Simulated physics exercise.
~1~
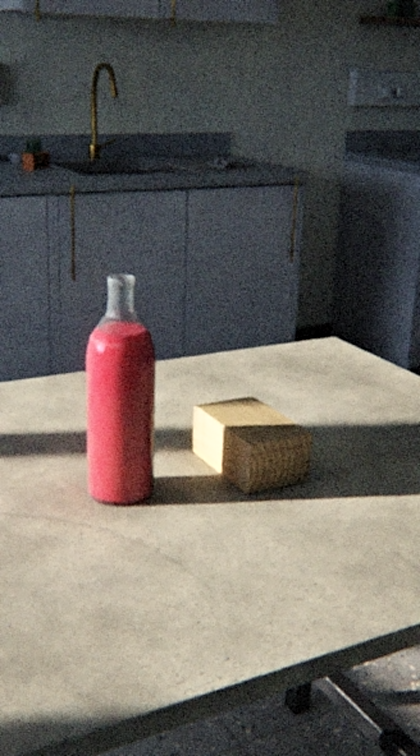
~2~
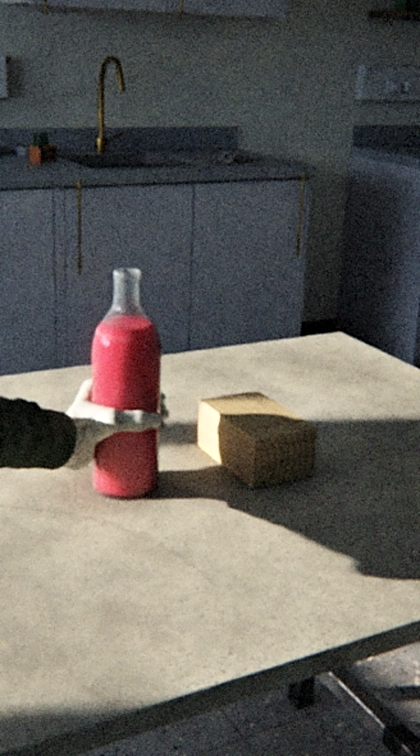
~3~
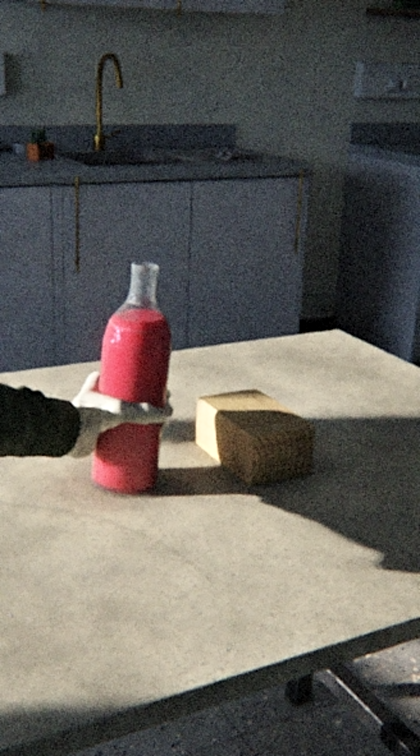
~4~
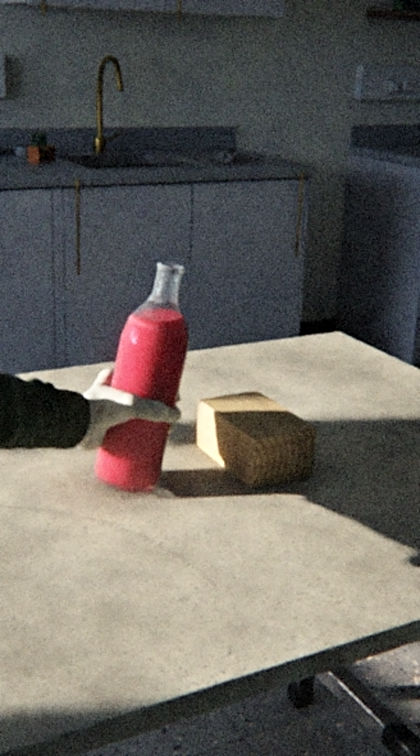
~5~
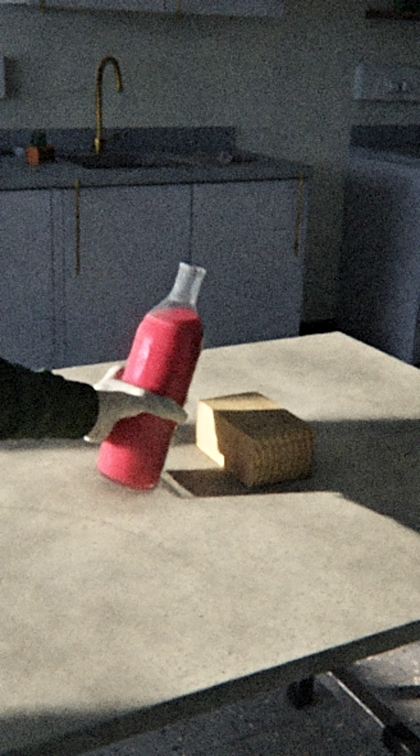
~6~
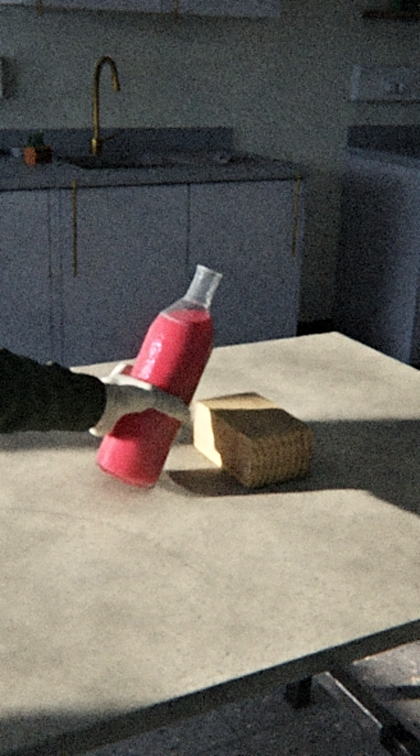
At first, a bottle about three quarters full of pink liquid stands upright on a table beside a wooden block, in a dim kitchen. A gloved hand reaches in from the left and grips the bottle. It then tilts the bottle steadily rightward on its foot, the top leaning towards the block.
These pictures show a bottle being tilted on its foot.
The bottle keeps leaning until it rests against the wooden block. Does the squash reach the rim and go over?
That lean is fine for it, I expect.
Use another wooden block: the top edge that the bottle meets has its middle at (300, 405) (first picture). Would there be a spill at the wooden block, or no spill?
Overflow.
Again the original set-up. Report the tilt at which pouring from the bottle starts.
70° or so.
Next, the bottle leans by about 40°; its rim is dry.
After that, the bottle leans by about 50°; its rim is dry.
Finally, the bottle leans by about 55°, against the wooden block; its rim is dry.
